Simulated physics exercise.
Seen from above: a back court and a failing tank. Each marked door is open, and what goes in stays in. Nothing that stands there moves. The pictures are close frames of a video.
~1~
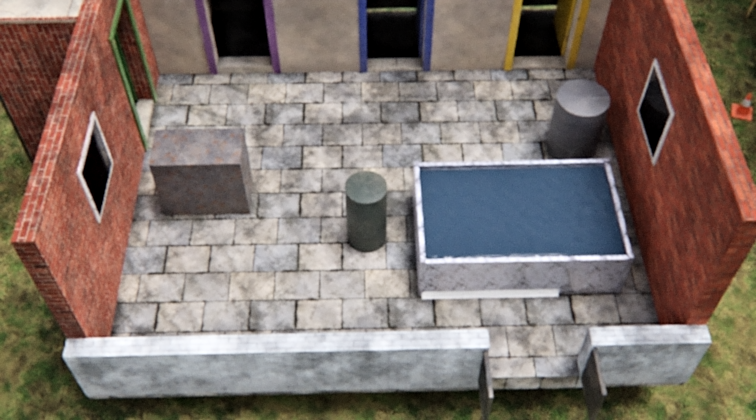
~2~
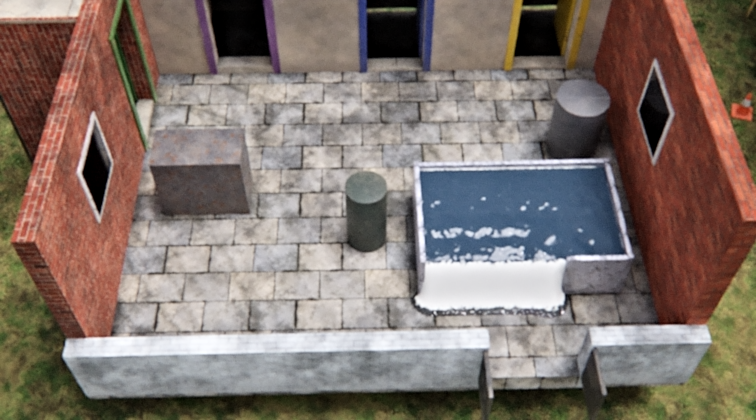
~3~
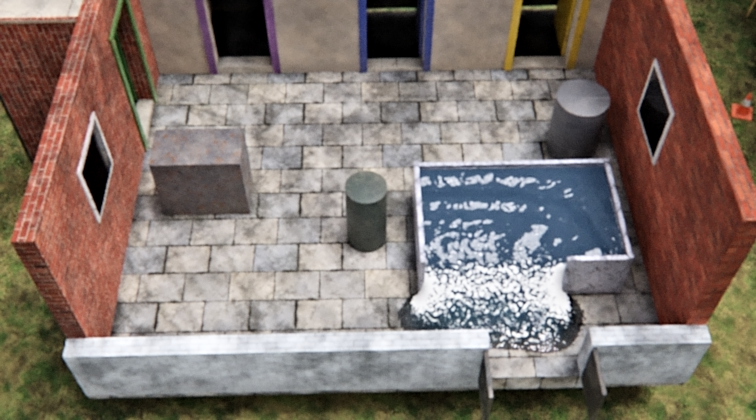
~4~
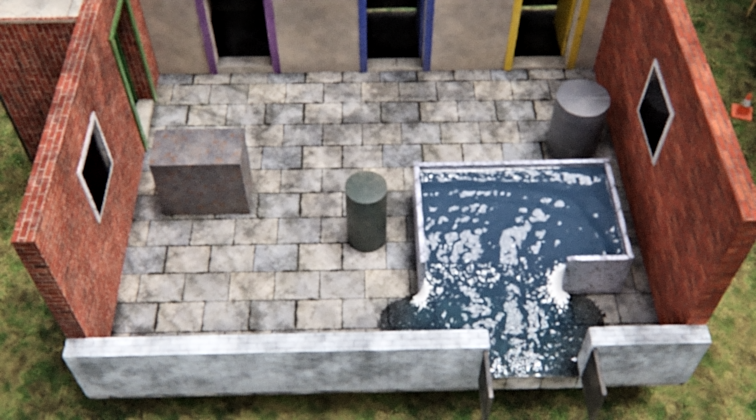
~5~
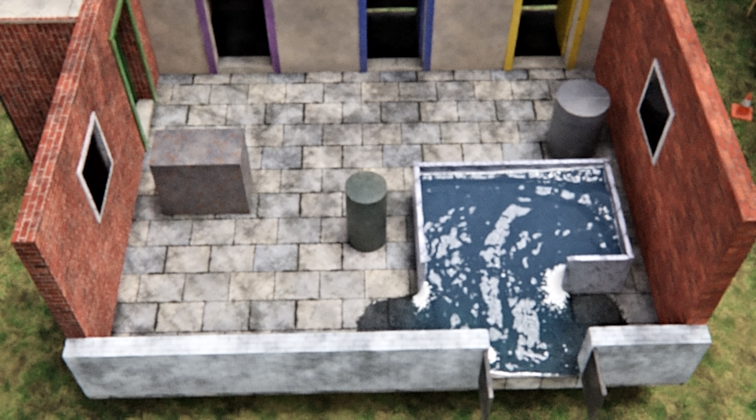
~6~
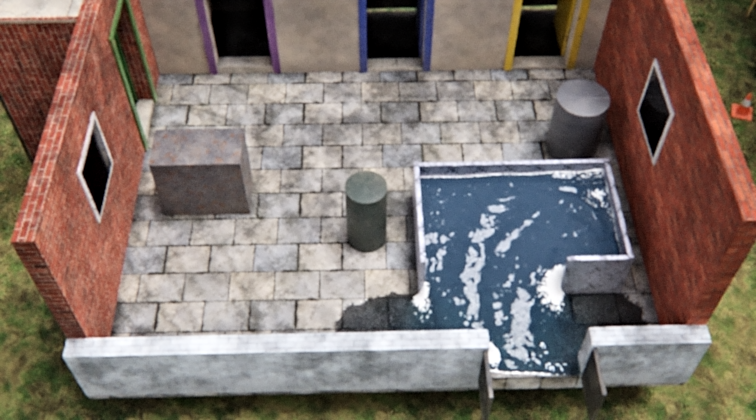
In a walled, paved back court seen from above, still water fills a rectangular tank until part of its front side gives way; water pours out, spreads over the paving to the low front wall, and darkens stones leftward.
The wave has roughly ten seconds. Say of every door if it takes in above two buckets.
In the end: The green door holds within the limit; the blue door holds within the limit; the yellow door holds within the limit; the purple door holds within the limit.
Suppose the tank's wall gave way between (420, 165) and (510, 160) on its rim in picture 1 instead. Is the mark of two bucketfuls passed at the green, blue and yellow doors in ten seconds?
Green takes more; blue takes more; yellow goes over.
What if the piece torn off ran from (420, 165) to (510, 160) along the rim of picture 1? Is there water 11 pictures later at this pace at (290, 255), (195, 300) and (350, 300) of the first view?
In turn: Free of water, no water, dry.
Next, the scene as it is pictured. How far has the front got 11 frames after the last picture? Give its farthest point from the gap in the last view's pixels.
Close to (105, 367).
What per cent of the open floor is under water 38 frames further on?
Roughly 60 per cent.
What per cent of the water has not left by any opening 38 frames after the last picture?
I make it 54 per cent.
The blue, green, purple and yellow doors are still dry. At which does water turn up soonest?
I say the green door.
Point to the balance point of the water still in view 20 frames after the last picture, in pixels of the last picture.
Roughly at (396, 277).
A moment on, water covers 15 % of the floor; the green door not reached, the blue door not reached, the yellow door not reached, the purple door not reached.
Next, water covers 30 % of the floor; the green door not reached, the blue door not reached, the yellow door not reached, the purple door not reached.
Then, water covers 45 % of the floor; the green door wet at the sill, nothing in, the blue door not reached, the yellow door not reached, the purple door not reached.
Later, water covers 60 % of the floor; the green door wet at the sill, nothing in, the blue door not reached, the yellow door not reached, the purple door wet at the sill, nothing in.
In the end, water covers 95 % of the floor; the green door wet at the sill, nothing in, the blue door wet at the sill, nothing in, the yellow door wet at the sill, nothing in, the purple door wet at the sill, nothing in.
